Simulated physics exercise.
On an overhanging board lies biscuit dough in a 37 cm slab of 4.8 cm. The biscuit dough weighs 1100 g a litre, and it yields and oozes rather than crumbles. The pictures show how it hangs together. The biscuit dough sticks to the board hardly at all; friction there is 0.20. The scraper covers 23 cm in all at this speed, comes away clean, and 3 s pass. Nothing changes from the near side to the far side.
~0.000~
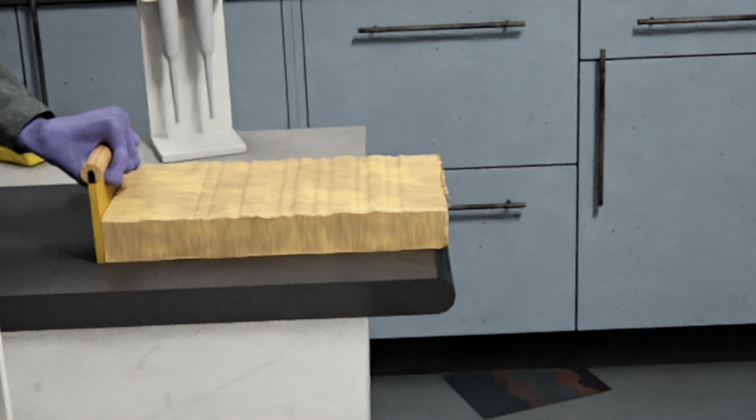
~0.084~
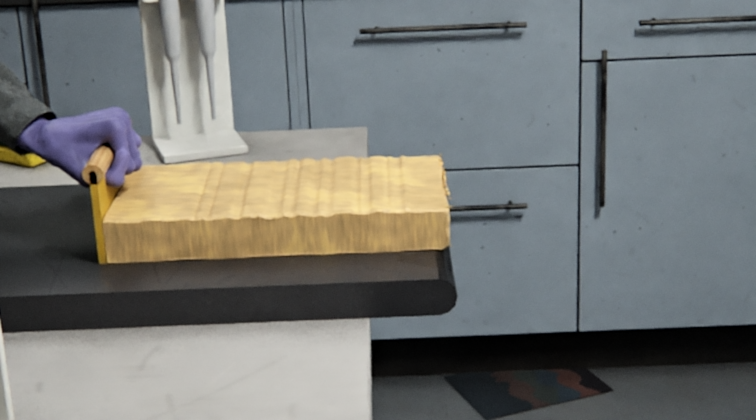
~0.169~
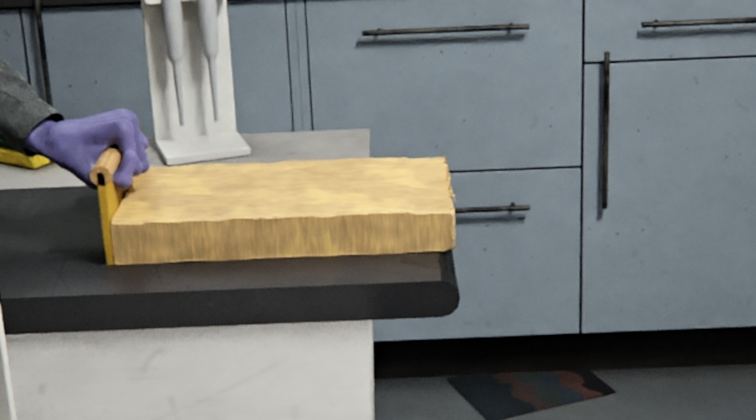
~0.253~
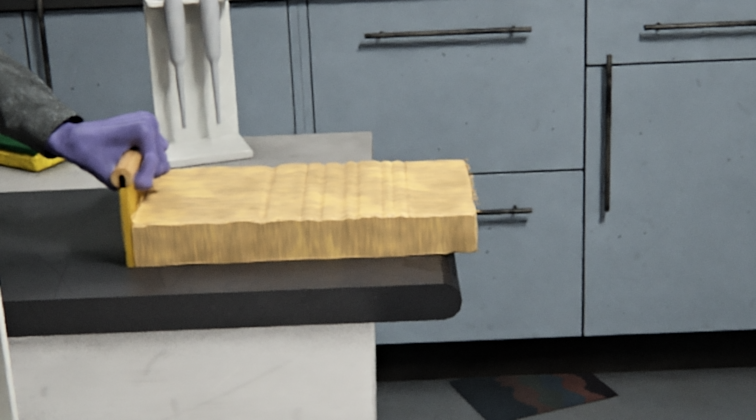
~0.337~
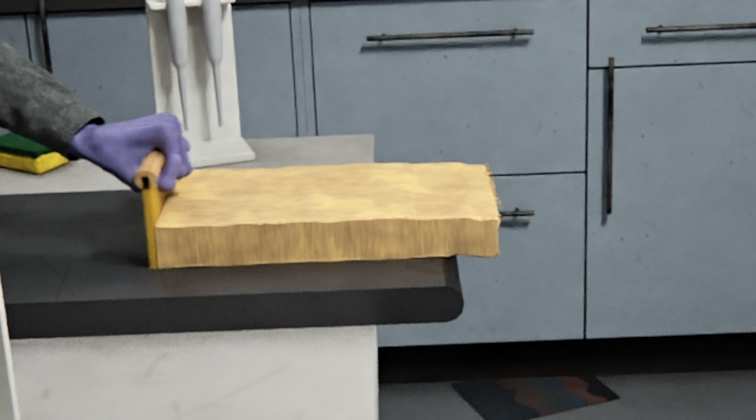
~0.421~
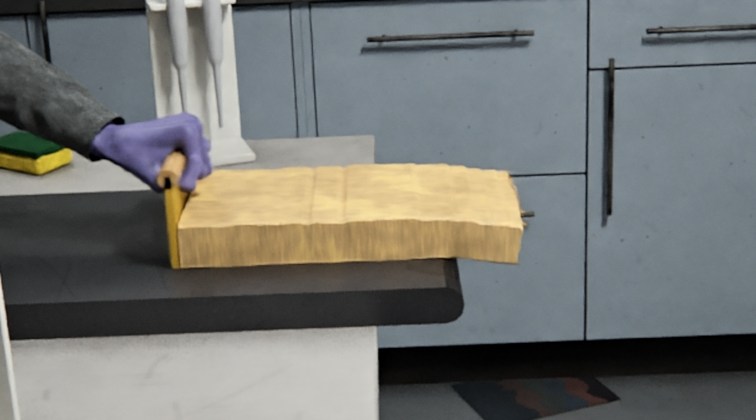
A thick, pale yellow slab of dough slid to the right along a dark board as a purple-gloved hand pushed it with a scraper, and its front end moved out past the board's edge, sagging slightly.
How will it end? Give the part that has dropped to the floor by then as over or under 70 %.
The result is under 70 %.
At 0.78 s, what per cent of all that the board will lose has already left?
Some 70 per cent.
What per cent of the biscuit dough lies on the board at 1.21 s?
Near 35 %.
After 0.78 s, 54 % lies on the board and 0 % has fallen.
After 1.21 s, 37 % lies on the board and 41 % has fallen.
After 1.64 s, 37 % lies on the board and 41 % has fallen.
After 2.07 s, 37 % lies on the board and 41 % has fallen.
After 4.07 s, at the end, 35 % lies on the board and 41 % has fallen.
